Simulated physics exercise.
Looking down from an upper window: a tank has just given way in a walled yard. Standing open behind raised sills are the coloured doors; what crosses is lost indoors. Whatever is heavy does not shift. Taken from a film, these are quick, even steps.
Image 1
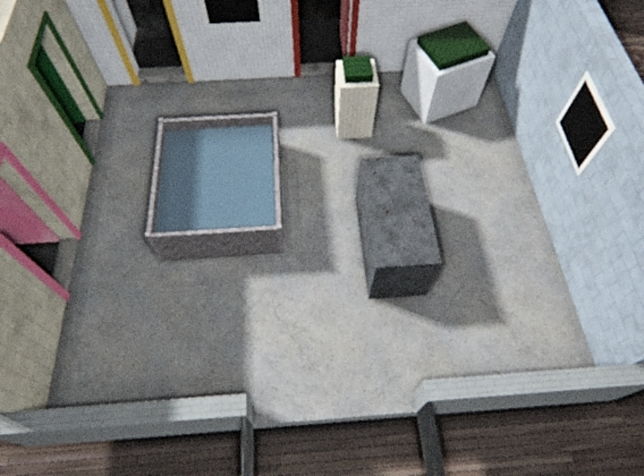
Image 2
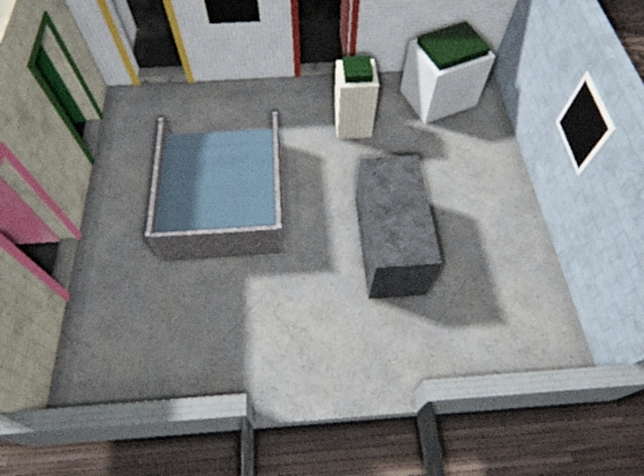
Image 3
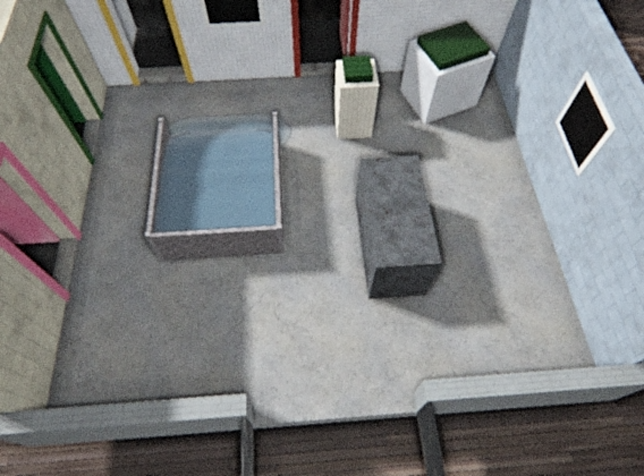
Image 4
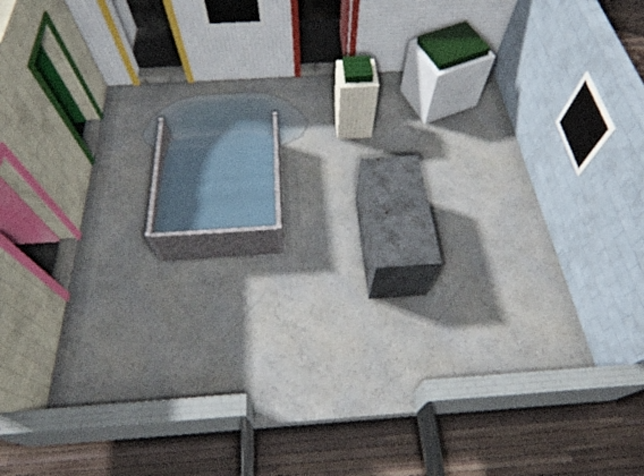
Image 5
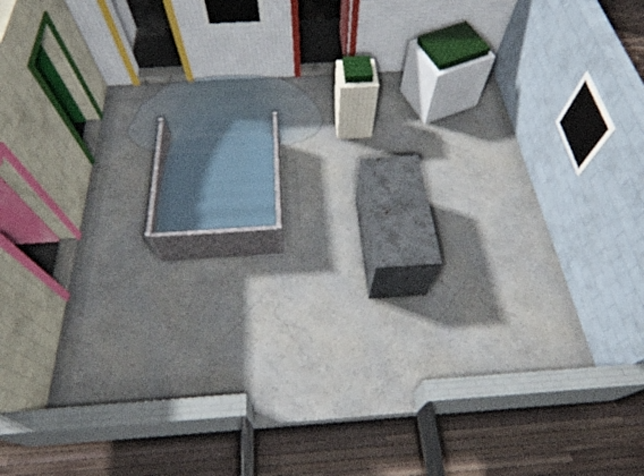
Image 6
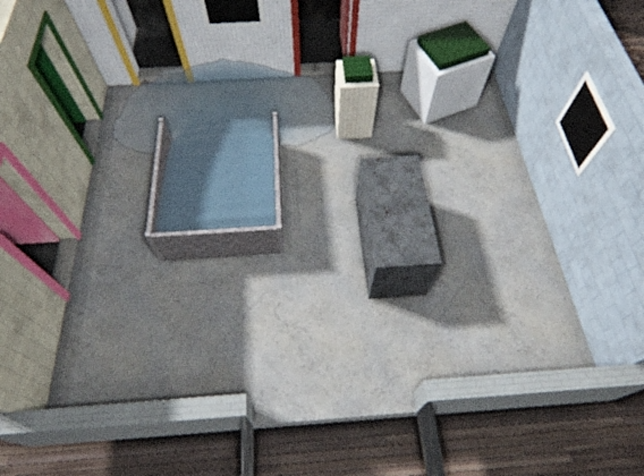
Water poured out through the open far side of the rectangular tank in the walled yard and spread in a thin, widening sheet across the grey floor toward the back wall with its coloured doors.
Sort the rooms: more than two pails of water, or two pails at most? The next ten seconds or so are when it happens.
Green door - more than two pails; red door - more than two pails; pink door - two pails at most; yellow door - more than two pails.
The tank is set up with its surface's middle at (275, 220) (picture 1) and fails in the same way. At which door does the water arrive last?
The door marked pink, I reckon.
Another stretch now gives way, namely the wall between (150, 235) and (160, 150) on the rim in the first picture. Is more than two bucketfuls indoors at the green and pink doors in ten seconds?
The green door exceeds the limit, the pink door exceeds the limit.
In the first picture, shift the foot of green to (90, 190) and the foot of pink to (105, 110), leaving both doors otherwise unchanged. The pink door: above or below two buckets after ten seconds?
Pink door: Gets flooded.
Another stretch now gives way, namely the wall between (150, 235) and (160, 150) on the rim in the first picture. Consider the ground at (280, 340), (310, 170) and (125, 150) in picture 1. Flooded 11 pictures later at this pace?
Unwetted, unwetted, submerged.
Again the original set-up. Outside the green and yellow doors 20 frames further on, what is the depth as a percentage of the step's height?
In order: Roughly 440 and 130 in a hundred.
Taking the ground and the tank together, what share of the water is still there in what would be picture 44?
It comes to roughly 86 per cent.
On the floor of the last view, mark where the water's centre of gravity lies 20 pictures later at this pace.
Around pixel (251, 135) of the last picture.
A moment on, water covers 20 % of the floor; the green door wet at the sill, nothing in, the red door under two buckets in, the pink door not reached, the yellow door under two buckets in.
Next, water covers 25 % of the floor; the green door under two buckets in, the red door over two buckets in, the pink door not reached, the yellow door over two buckets in.
Then, water covers 50 % of the floor; the green door over two buckets in, the red door over two buckets in, the pink door wet at the sill, nothing in, the yellow door far over two buckets in.
Later, water covers 85 % of the floor; the green door far over two buckets in, the red door over two buckets in, the pink door wet at the sill, nothing in, the yellow door far over two buckets in.
In the end, water covers 95 % of the floor; the green door far over two buckets in, the red door over two buckets in, the pink door wet at the sill, nothing in, the yellow door far over two buckets in.
